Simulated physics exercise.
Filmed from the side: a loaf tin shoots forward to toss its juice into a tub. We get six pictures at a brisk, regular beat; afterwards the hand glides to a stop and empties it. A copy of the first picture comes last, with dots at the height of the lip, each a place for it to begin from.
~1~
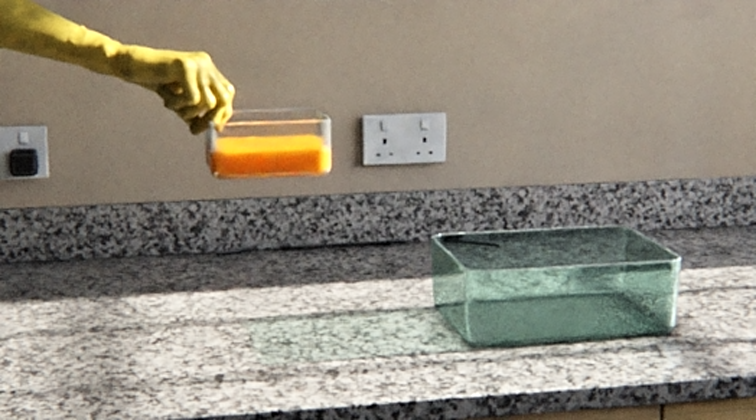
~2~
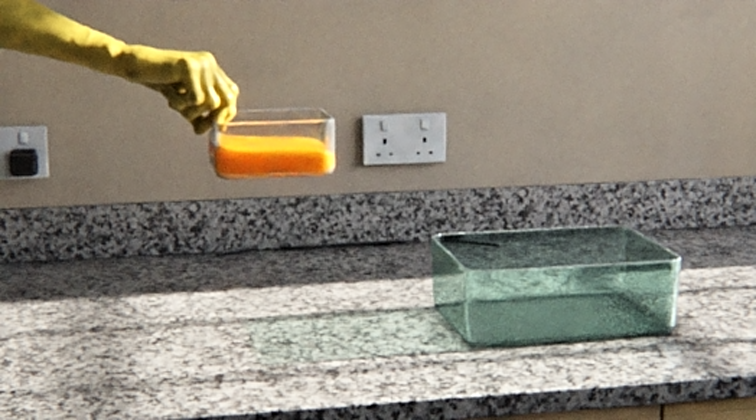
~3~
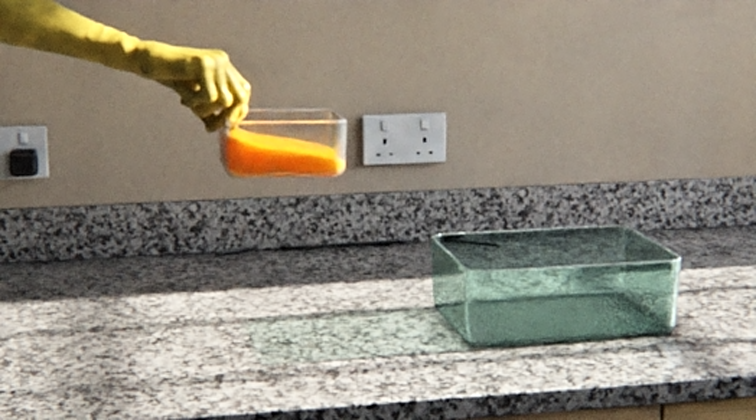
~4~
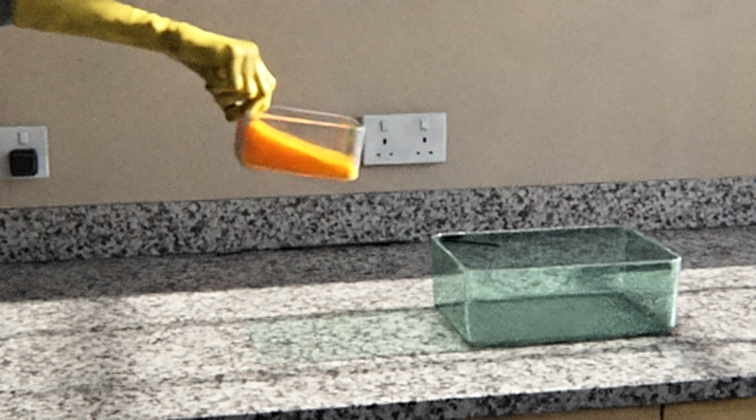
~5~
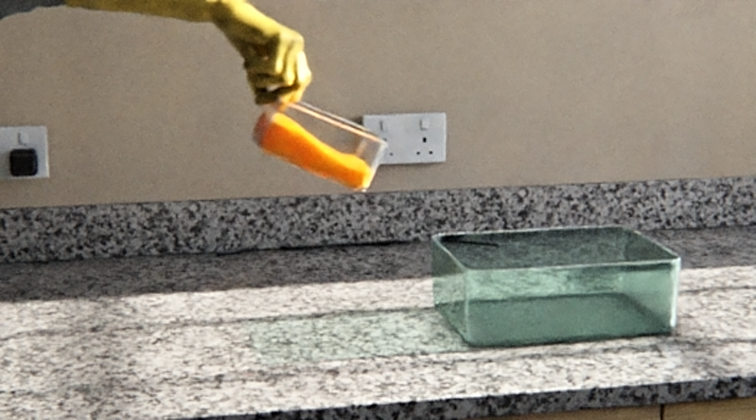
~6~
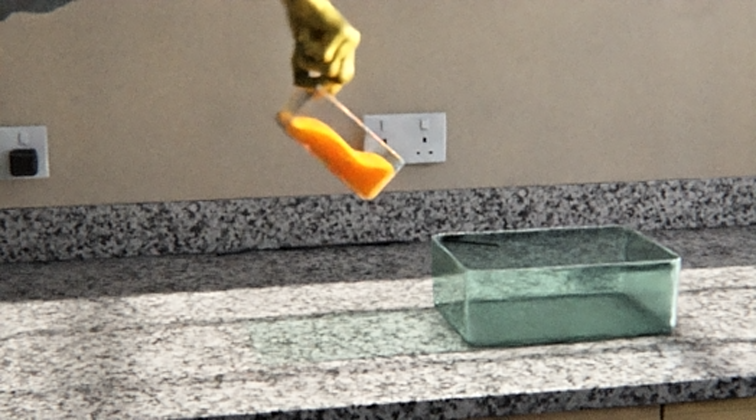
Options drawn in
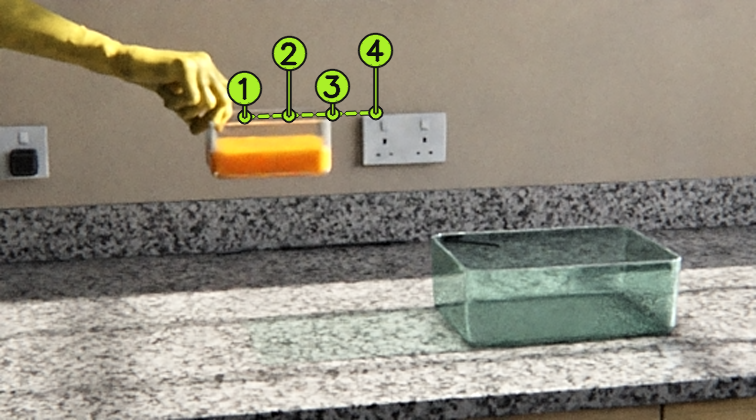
A yellow-gloved hand holds a clear rectangular container of orange liquid at the upper left, seen from the side against a beige wall above a speckled grey counter. A green, see-through tub sits on the counter at the right, with white sockets behind. The hand carries the container rightward, slowly at first, then tilts its right end steeply downward as the liquid sloshes inside; the camera stays still.
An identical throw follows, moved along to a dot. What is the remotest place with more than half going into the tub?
I would pick place 2.
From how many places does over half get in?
Three.
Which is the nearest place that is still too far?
That is place 1.
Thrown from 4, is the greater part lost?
No.
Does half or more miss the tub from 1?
Yes, that goes wrong.
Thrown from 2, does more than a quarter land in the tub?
Yes, it does.
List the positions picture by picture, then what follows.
In the first picture, upright, lip at (322, 114); tub from (465, 346) to (674, 332); nothing has left yet.
In the second picture, upright, lip at (326, 114); nothing has left yet.
In the third picture, upright, lip at (338, 115); nothing has left yet.
In the fourth picture, tipped about 10°, lip at (356, 122); nothing has left yet.
In the fifth picture, tipped about 24°, lip at (378, 137); nothing has left yet.
In the sixth picture, tipped about 42°, lip at (397, 155); nothing has left yet.
In lime, 1 at (244, 116); 2 at (289, 115); 3 at (332, 114); 4 at (375, 112).
With 1, about 22 % lands in the tub, 75 % falls short and 3 % goes beside or beyond.
With 2, about 69 % lands in the tub, 23 % falls short and 8 % goes beside or beyond.
With 3, about 72 % lands in the tub, 17 % falls short and 11 % goes beside or beyond.
With 4, about 82 % lands in the tub, 3 % falls short and 15 % goes beside or beyond.
